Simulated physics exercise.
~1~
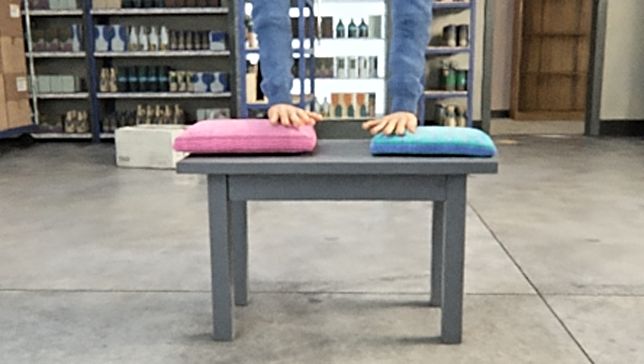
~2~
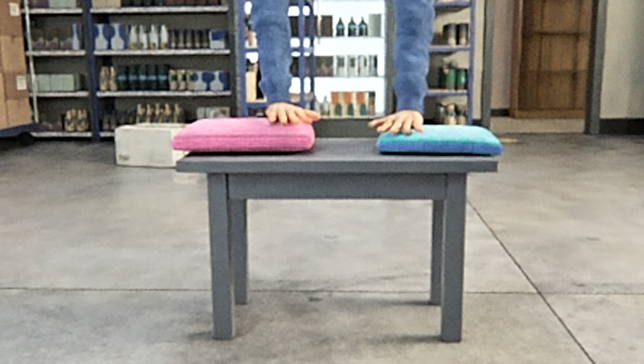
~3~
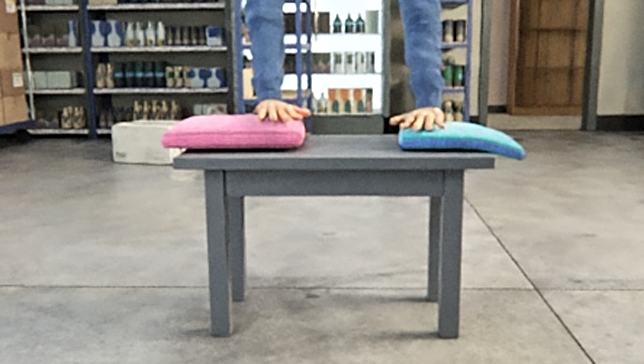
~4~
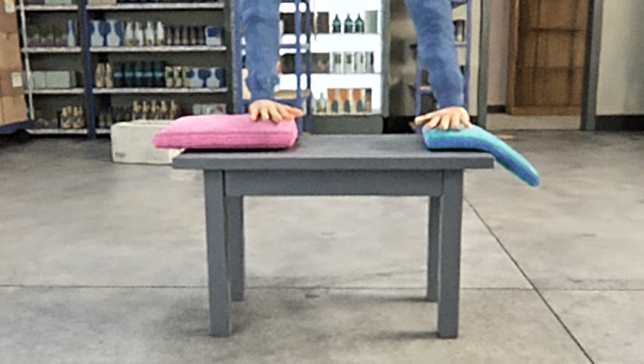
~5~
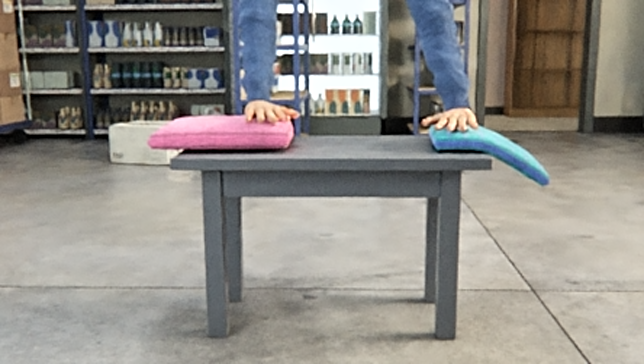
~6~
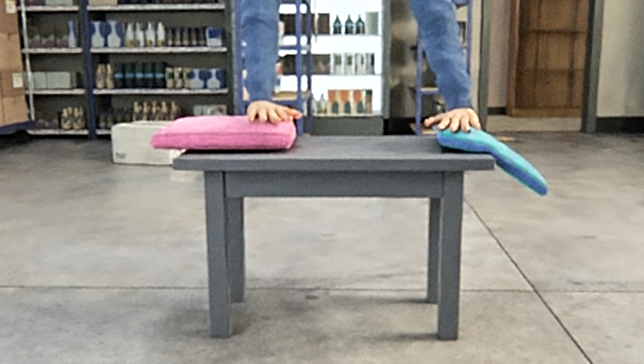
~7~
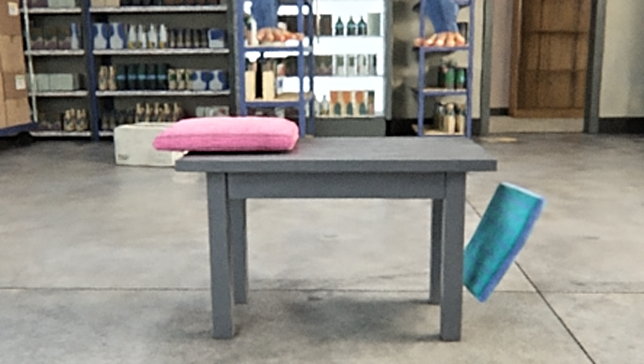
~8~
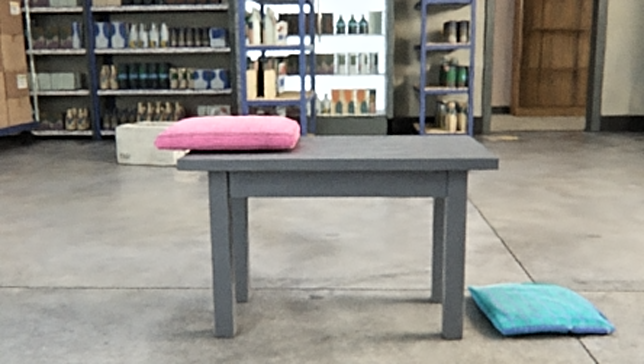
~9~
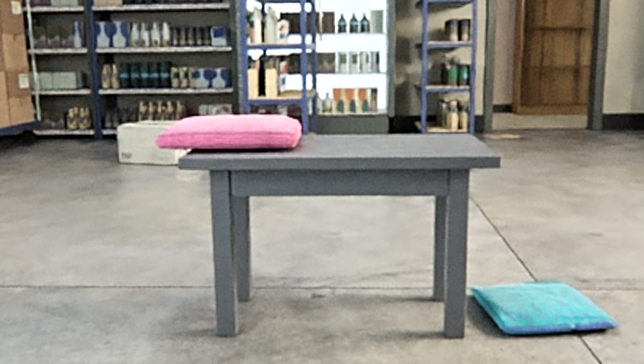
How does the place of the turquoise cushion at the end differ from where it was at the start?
At the start the turquoise cushion is on the right part of the table top, under a hand. At the end it lies on the floor to the right of the table.
